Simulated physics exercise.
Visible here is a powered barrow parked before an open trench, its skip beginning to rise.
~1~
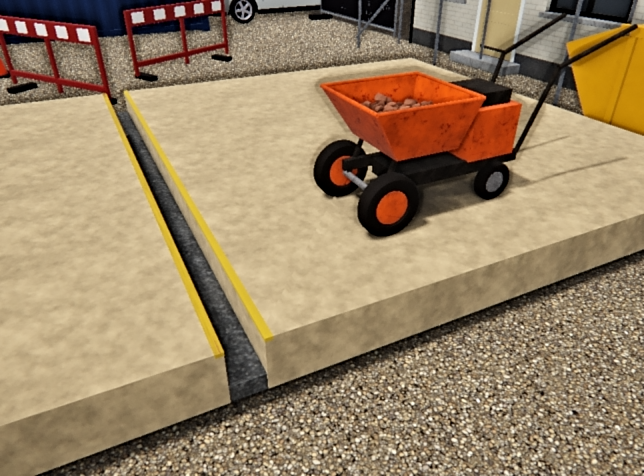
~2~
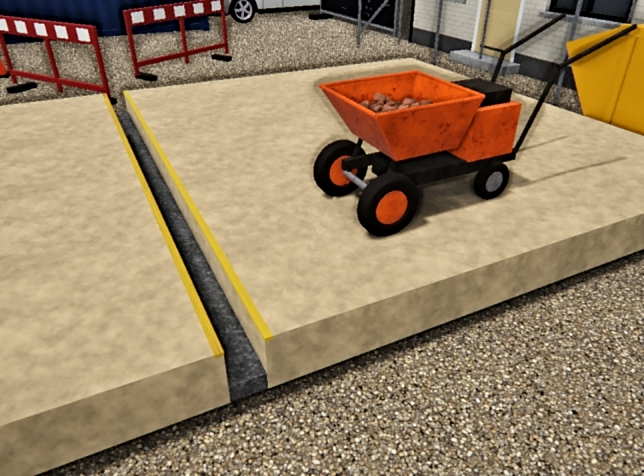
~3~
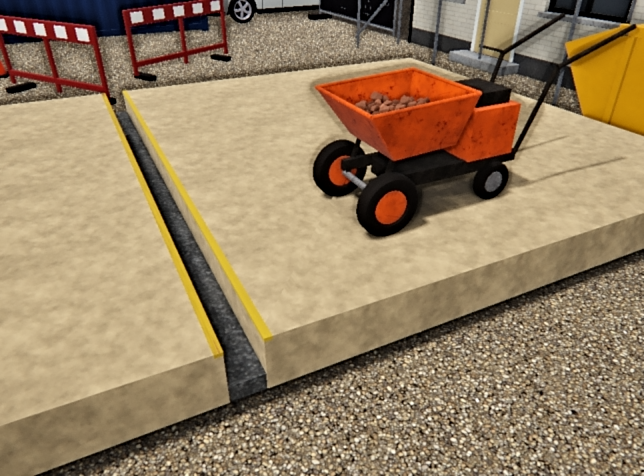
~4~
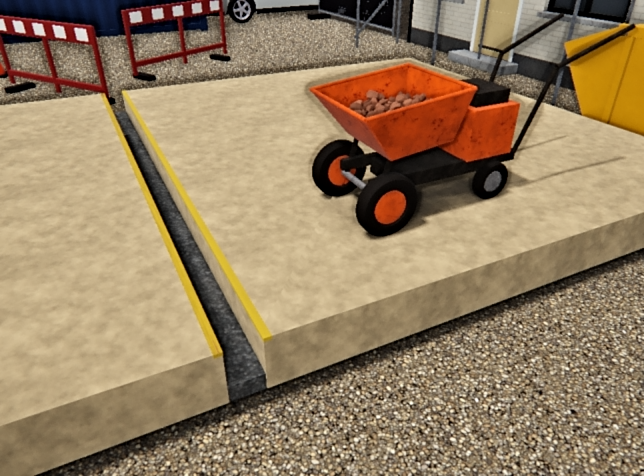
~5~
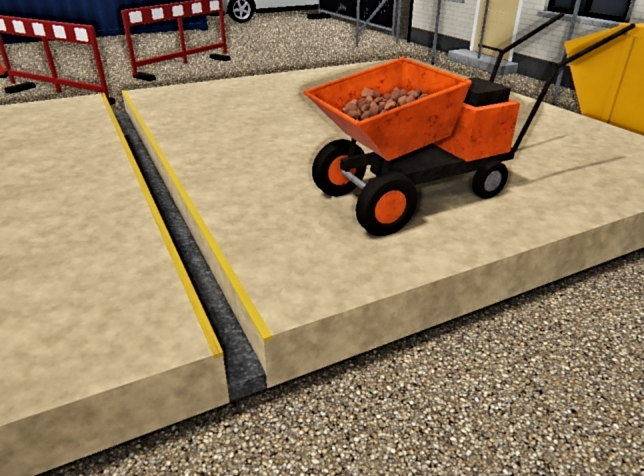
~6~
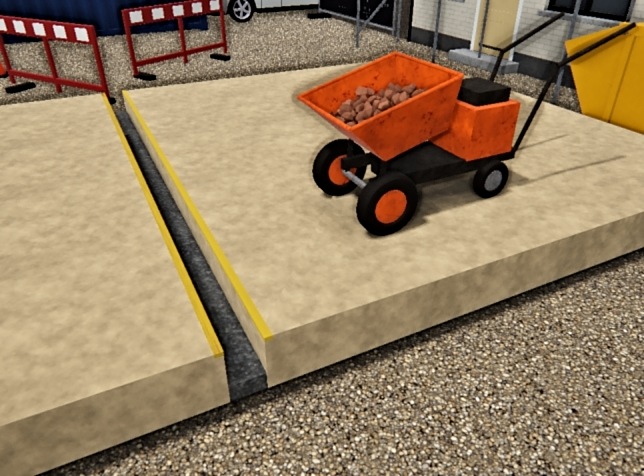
An orange barrow stands still near a narrow trench while its rubble-filled skip gradually tilts left.
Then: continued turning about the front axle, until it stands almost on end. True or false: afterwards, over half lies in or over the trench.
False.
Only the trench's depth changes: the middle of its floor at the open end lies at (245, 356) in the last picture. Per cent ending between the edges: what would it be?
The share would be roughly 20 per cent.
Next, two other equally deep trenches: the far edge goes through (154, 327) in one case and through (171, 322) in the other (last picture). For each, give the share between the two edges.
I'd expect close to 20 in a hundred and then close to 20 in a hundred.
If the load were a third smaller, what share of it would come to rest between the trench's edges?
Estimated share: Near 20 in a hundred.
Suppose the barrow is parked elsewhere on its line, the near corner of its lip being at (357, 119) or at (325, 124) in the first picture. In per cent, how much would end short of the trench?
The first position yields around 60 per cent; the second yields around 10 per cent.
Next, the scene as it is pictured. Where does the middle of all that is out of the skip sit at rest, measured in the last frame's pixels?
I'd place the middle at about (249, 236).
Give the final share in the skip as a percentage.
Around 5 in a hundred.
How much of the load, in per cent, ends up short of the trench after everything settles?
Close to 75 in a hundred.
Just after the last frame, skip tipped steeply; every one in the skip.
A moment on, skip tipped right over; almost all in the skip; about a tenth short of the trench; just a few falling.
Further on, skip tipped right over; roughly a quarter in the skip; roughly two thirds short of the trench; about a tenth in or heaped over the trench; just a few beyond it.
When it is over, skip tipped right over; about a tenth in the skip; the larger part short of the trench; roughly a quarter in or heaped over the trench; just a few beyond it.
